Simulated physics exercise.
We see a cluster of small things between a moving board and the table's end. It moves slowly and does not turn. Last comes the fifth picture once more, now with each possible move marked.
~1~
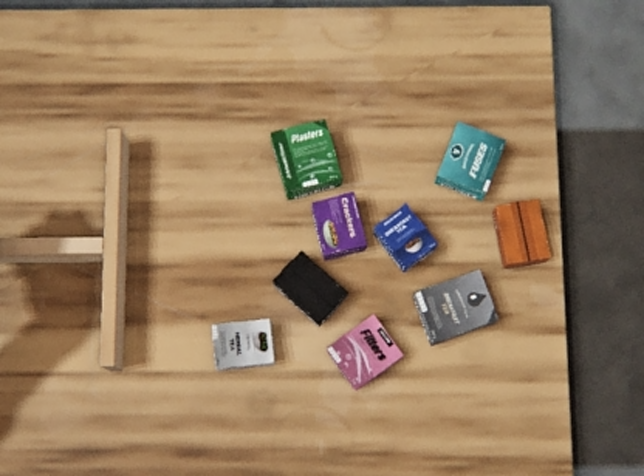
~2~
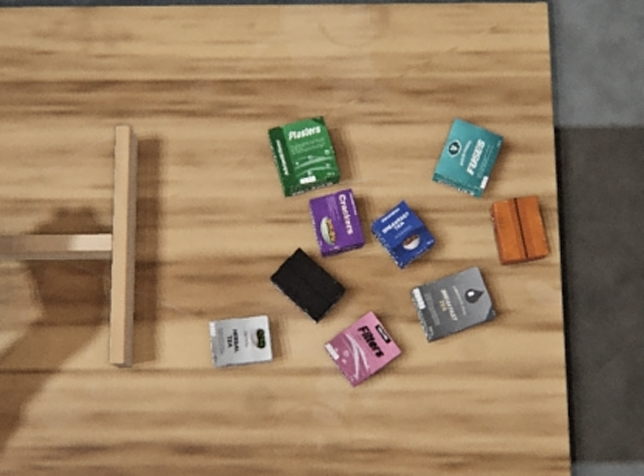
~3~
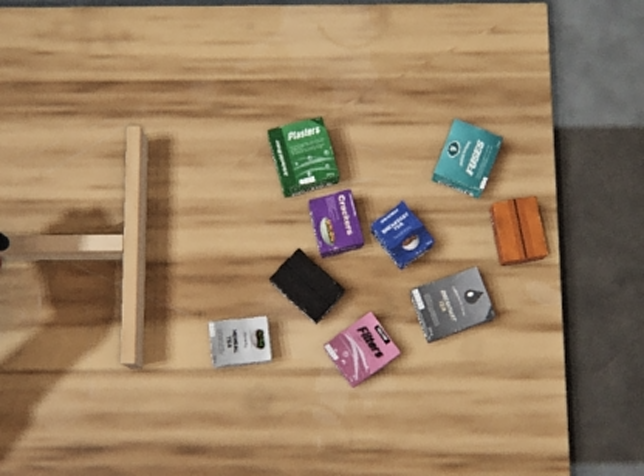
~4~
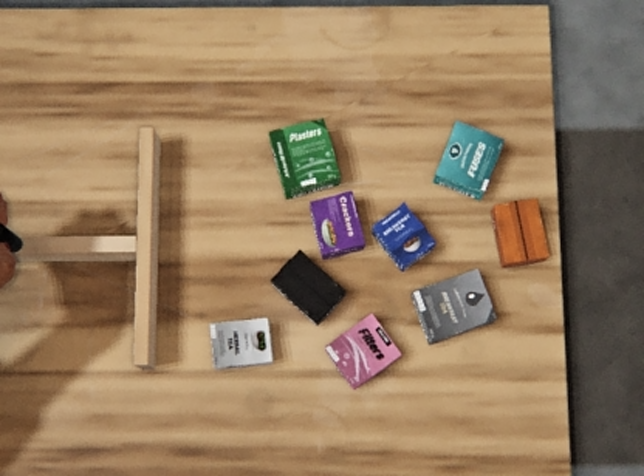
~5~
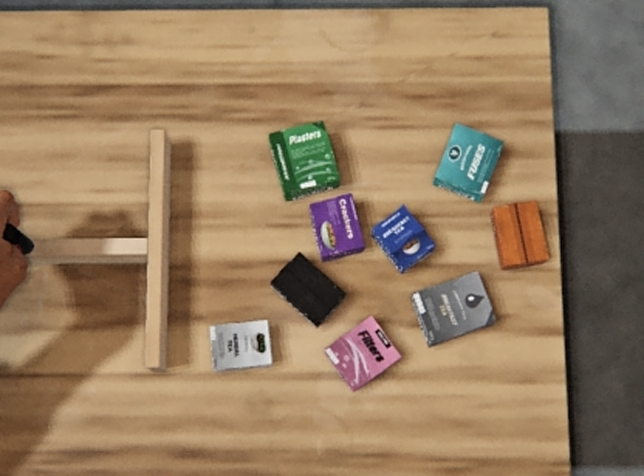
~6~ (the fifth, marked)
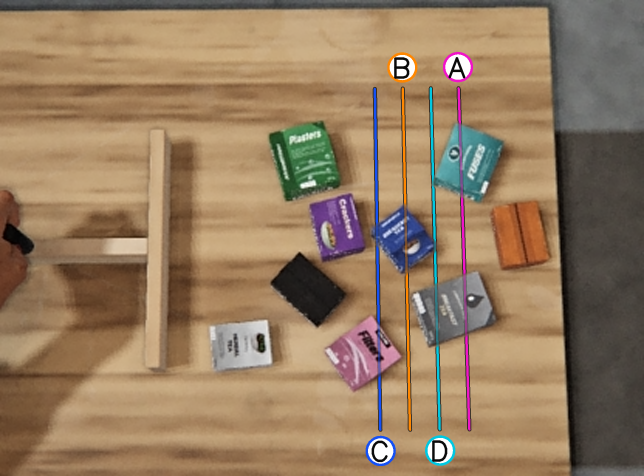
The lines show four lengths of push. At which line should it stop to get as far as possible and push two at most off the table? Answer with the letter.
Stop at A.
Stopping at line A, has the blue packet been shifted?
Yes.
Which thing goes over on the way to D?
It is the orange box.
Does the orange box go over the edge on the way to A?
Yes.
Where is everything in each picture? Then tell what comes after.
In the first picture, turquoise box (470, 162); grey packet (455, 307); purple packet (339, 227).
In the second picture, board (120, 242); blue packet (403, 235).
In the third picture, board (130, 242); green box (303, 158).
In the fourth picture, board (144, 244); orange box (519, 234).
In the fifth picture, board (155, 246); turquoise box (468, 163); grey packet (453, 309); purple packet (337, 228).
On the marked copy, A at (464, 254); B at (406, 254); C at (378, 254); D at (435, 254).
Taking A. A third of the way, board (267, 245); pink box (374, 355); white packet (305, 347).
Two thirds of the way, board (377, 244); grey packet (490, 305); turquoise box (473, 162).
When it is over, board (463, 244); orange box over the edge; grey packet over the edge; two fallen.
As for the rest, B is within the limit but short; C is within the limit but short; D is within the limit but short.
